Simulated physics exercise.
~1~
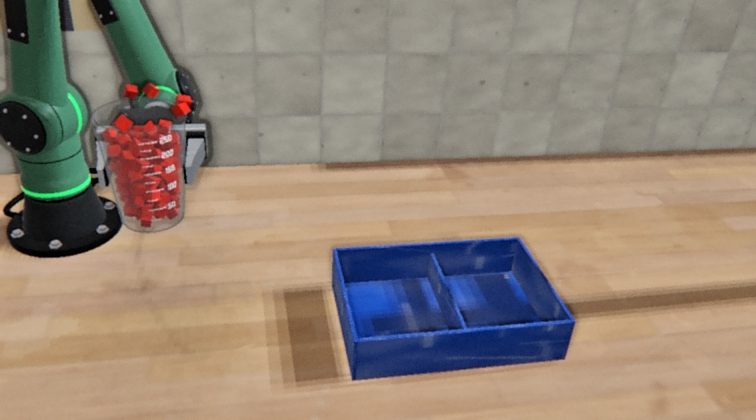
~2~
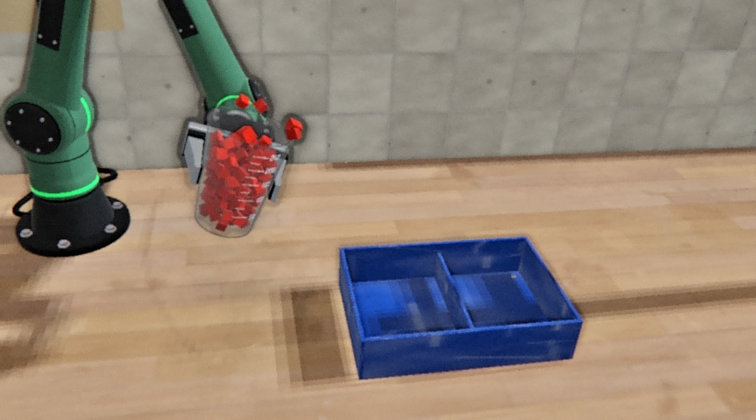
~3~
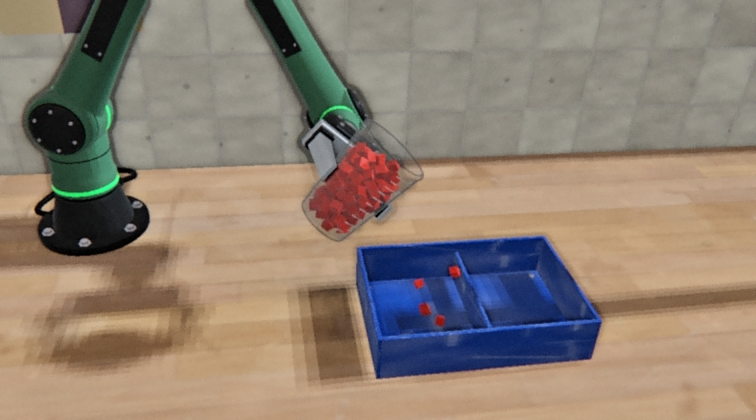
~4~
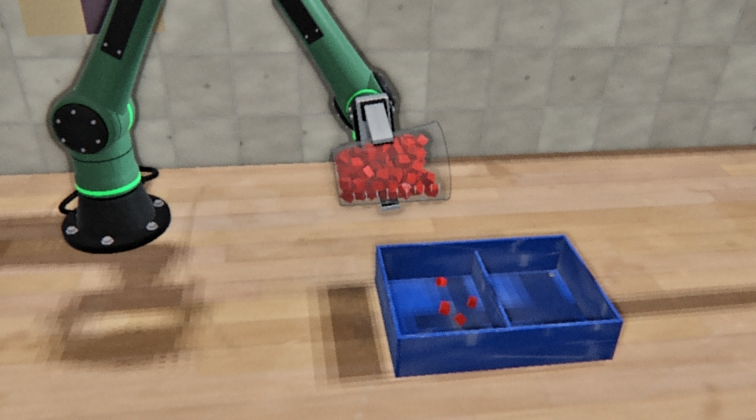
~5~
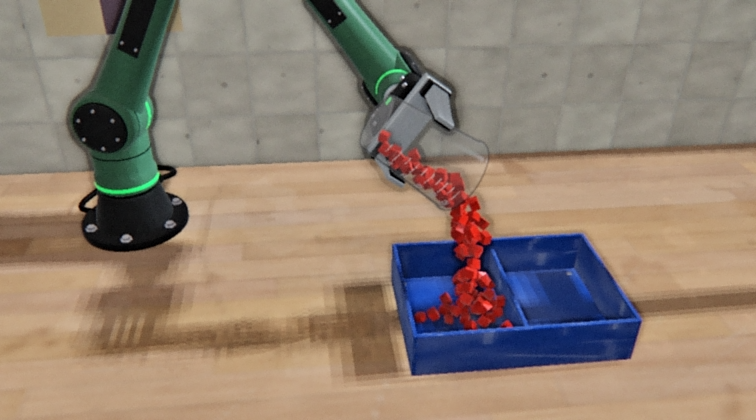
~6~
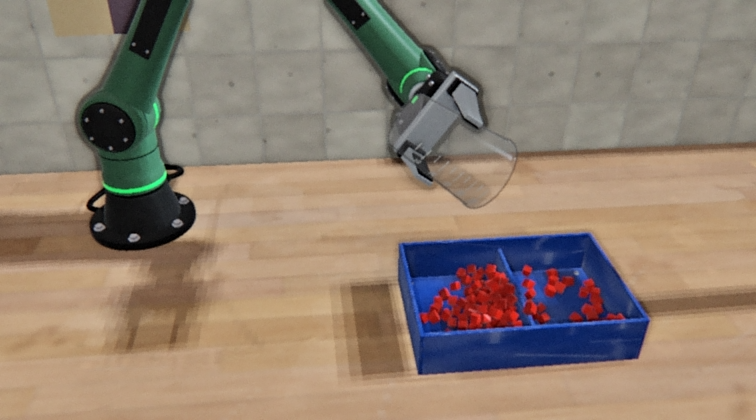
Green robot arm tipping a clear beaker of red cubes into a divided blue box, most landing in the left compartment.
